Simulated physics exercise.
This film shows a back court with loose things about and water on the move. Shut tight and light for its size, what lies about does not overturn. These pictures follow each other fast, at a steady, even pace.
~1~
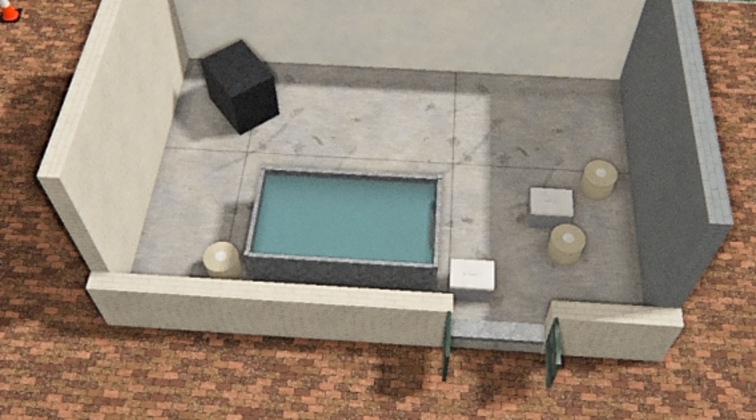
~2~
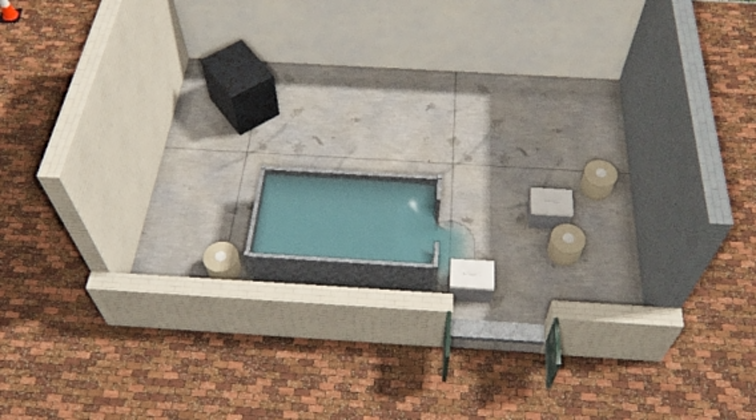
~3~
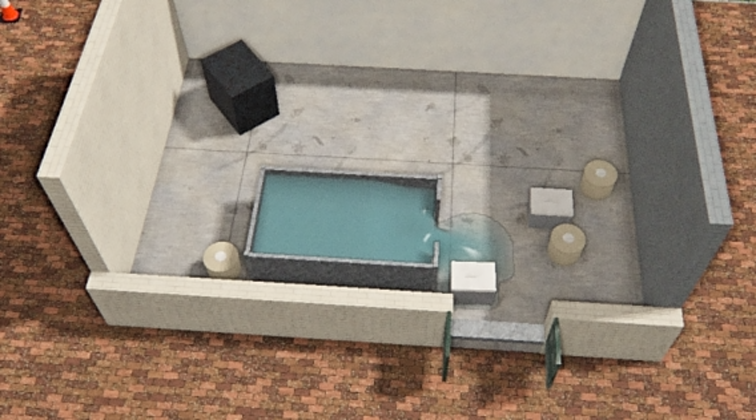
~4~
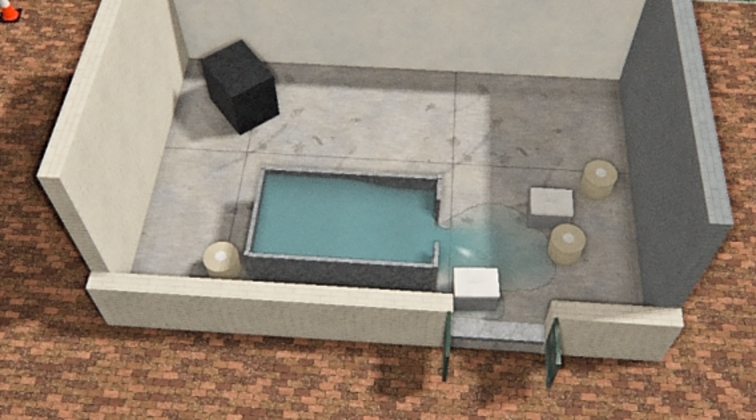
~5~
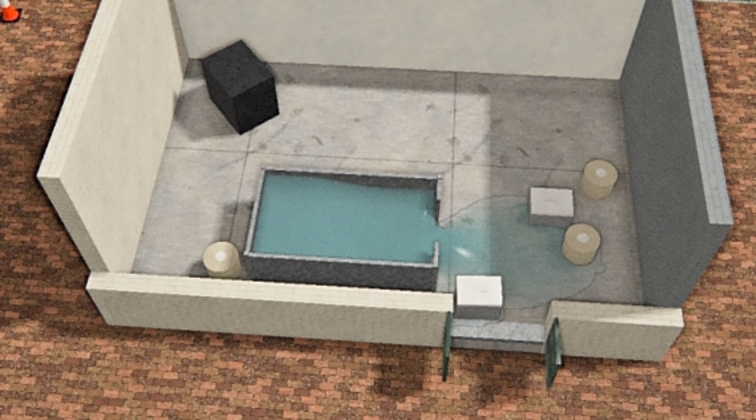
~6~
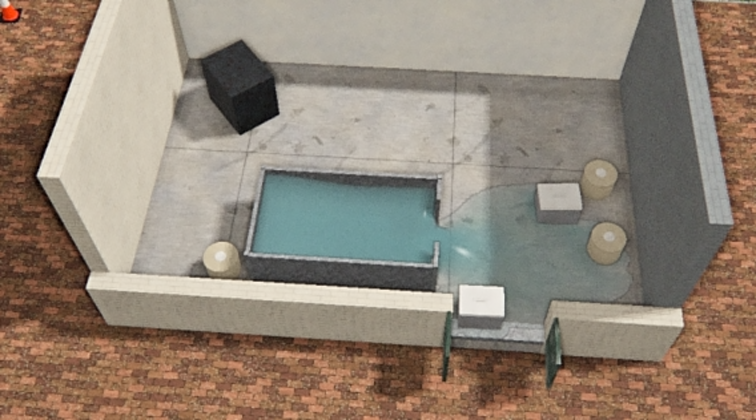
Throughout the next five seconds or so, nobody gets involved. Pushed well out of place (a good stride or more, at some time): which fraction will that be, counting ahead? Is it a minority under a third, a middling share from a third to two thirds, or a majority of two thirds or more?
A majority of two thirds or more.
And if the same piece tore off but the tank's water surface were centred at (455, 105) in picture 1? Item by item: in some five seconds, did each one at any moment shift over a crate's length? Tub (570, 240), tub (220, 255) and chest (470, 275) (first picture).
In turn: Beyond that mark, under that mark, beyond that mark.
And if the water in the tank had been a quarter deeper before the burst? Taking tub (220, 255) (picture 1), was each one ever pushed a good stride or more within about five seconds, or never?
Short version: It didn't get there.
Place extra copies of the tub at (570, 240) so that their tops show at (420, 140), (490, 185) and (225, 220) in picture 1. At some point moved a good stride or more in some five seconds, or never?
In sequence: Doesn't go far, pushed clear, doesn't go far.
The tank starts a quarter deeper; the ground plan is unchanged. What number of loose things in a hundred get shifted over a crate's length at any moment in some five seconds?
About 80 in every hundred loose things.
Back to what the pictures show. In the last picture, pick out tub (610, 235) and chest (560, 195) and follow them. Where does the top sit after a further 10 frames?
Estimated positions: (629, 212) and (625, 157), approximately.
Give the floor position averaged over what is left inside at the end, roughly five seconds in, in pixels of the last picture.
Around pixel (429, 150).
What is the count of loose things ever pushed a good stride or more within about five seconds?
By my reckoning the answer is 4.
A moment on, 3 of 5 are well off their spots; 2 afloat.
Next, 4 of 5 are well off their spots; 3 afloat.
Later, 4 of 5 are well off their spots; 3 afloat.
In the end, 4 of 5 are well off their spots, and 4 have been at some point; 2 afloat.
